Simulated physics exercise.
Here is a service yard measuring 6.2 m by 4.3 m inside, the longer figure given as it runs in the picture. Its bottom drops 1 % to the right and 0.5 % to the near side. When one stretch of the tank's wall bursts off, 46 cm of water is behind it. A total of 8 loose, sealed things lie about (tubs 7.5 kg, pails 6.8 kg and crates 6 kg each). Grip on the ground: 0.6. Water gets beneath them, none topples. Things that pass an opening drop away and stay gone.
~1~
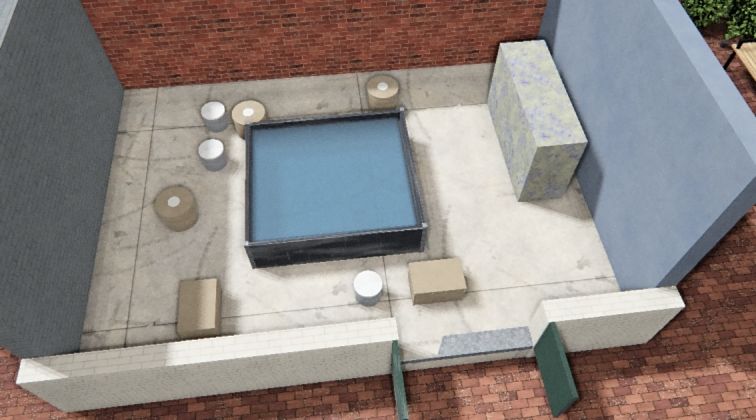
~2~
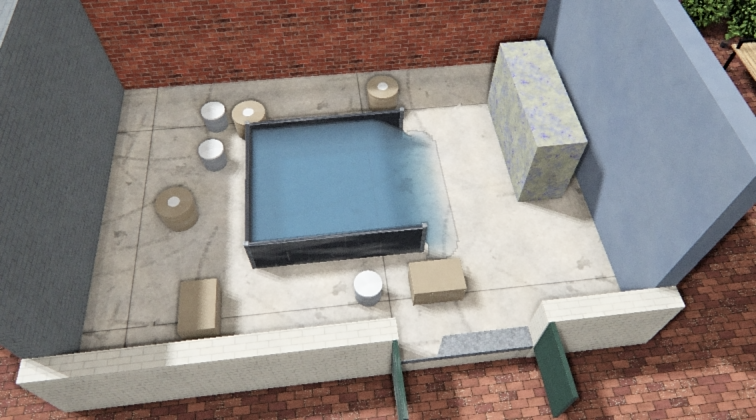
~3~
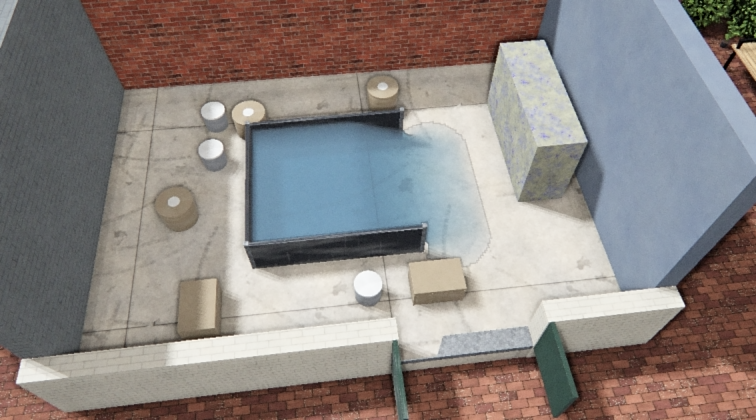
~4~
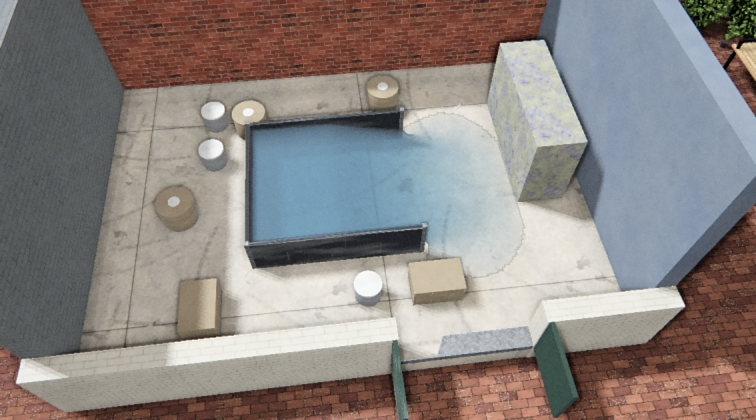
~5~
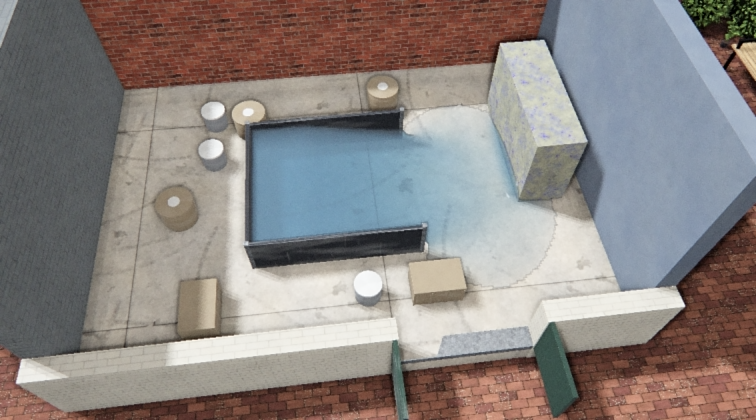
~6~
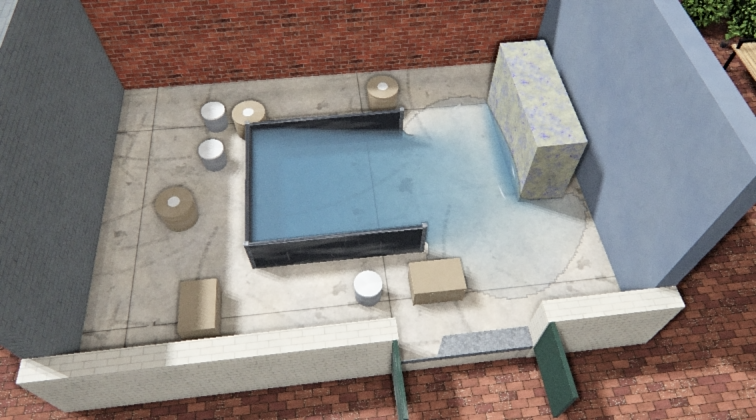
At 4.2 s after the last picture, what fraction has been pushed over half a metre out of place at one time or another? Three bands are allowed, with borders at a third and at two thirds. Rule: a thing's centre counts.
The share is in the bottom band.
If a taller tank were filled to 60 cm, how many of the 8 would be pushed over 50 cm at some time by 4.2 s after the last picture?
With that change, 3 of them.
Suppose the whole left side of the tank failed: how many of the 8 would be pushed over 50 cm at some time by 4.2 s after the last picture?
Result: 8 of them.
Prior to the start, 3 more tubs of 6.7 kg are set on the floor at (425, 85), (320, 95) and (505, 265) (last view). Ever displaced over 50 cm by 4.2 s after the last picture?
Well, in turn they are above that, above that and above that.
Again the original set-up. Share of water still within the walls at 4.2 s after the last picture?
92 %.
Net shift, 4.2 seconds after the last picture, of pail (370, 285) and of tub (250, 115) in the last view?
Taking them in turn, I get 0 cm for the first and 20 cm for the second.
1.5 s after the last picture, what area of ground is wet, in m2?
Flooded: Near 12.0 m2.
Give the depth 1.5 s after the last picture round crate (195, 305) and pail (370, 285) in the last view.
Close to 0 and 0 centimetres.
Then, 0.4 s after the last picture 0 of 8 are over 50 cm from their spots; 0 afloat.
Then, 1.5 s after the last picture 0 of 8 are over 50 cm from their spots; 0 afloat.
Then, 2.8 s after the last picture 0 of 8 are over 50 cm from their spots; 0 afloat.
Then, 4.2 s after the last picture 0 of 8 are over 50 cm from their spots, and 0 have been at some point; 1 afloat.
